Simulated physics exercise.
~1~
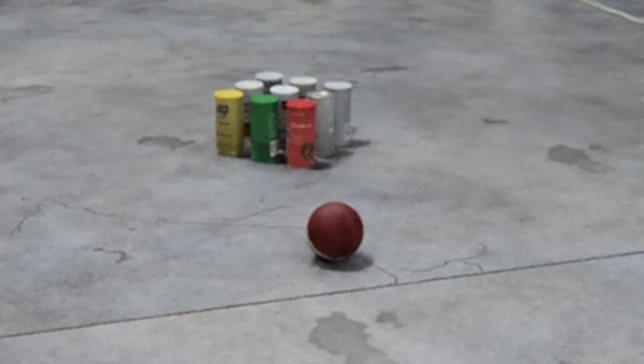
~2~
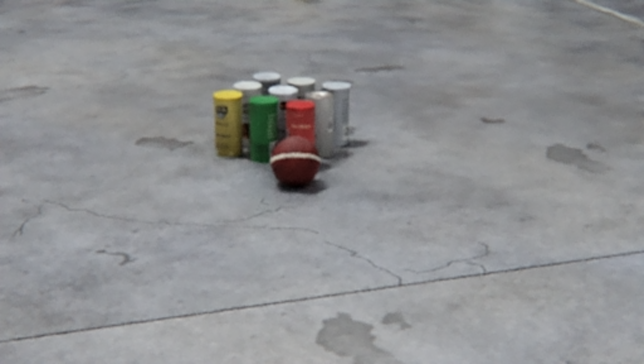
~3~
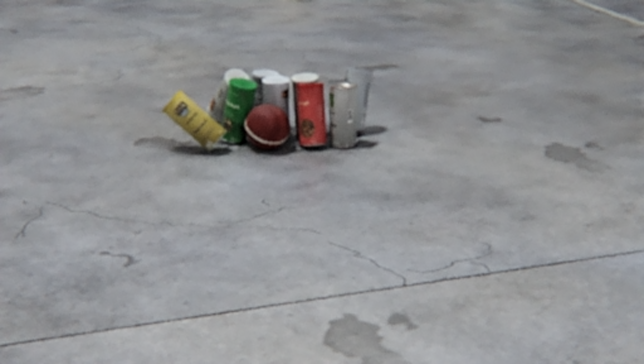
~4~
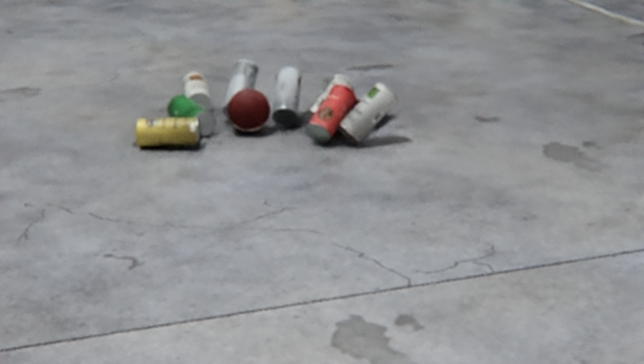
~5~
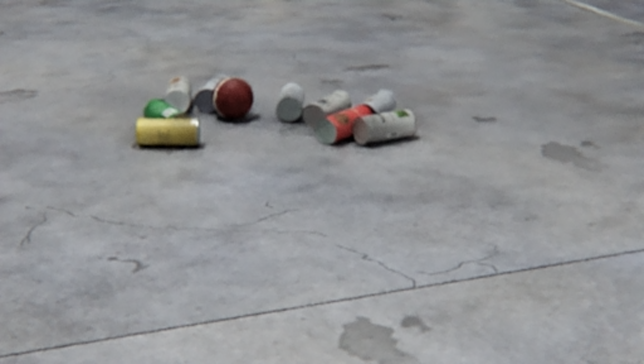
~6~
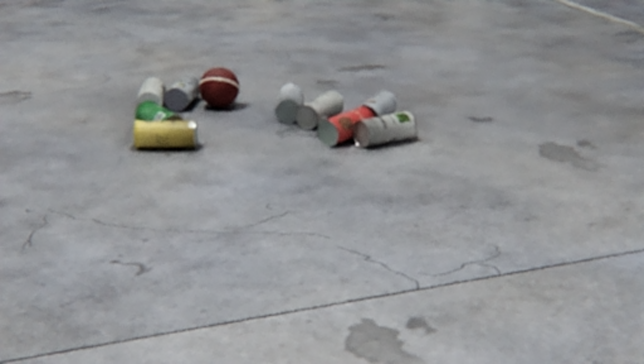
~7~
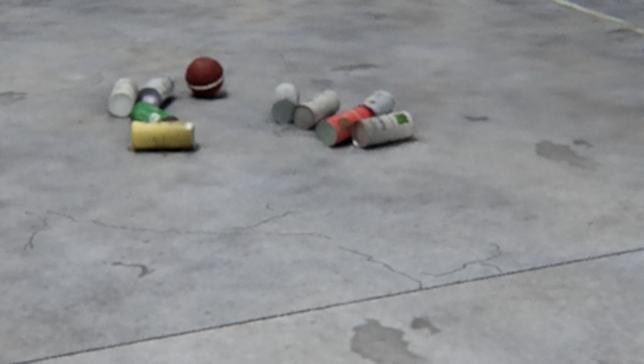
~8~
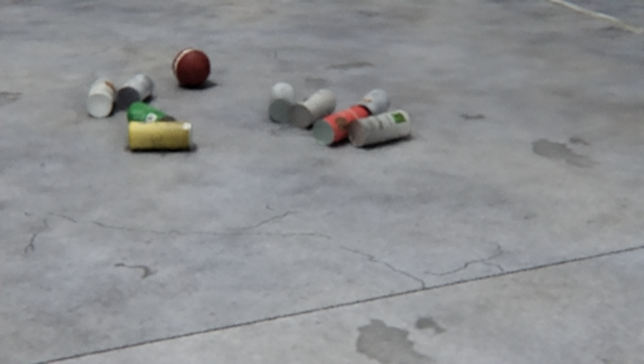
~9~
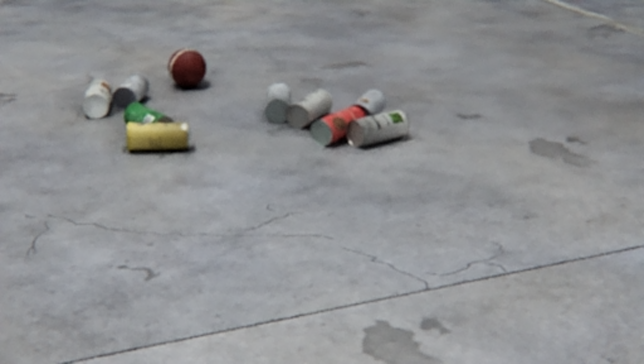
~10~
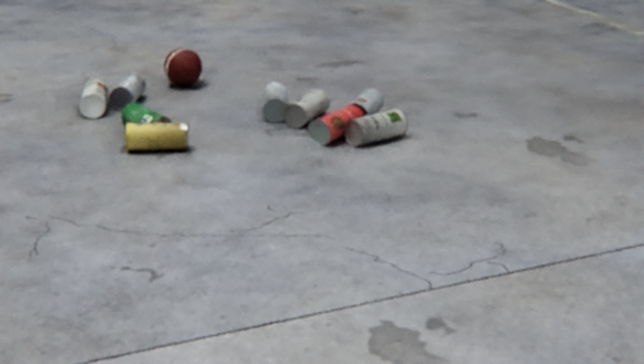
On a grey concrete floor, a dark red ball rolled into a tight cluster of nine upright canisters and knocked them all over, the yellow and green ones falling left and the red one right, before it rolled out behind them to the left.
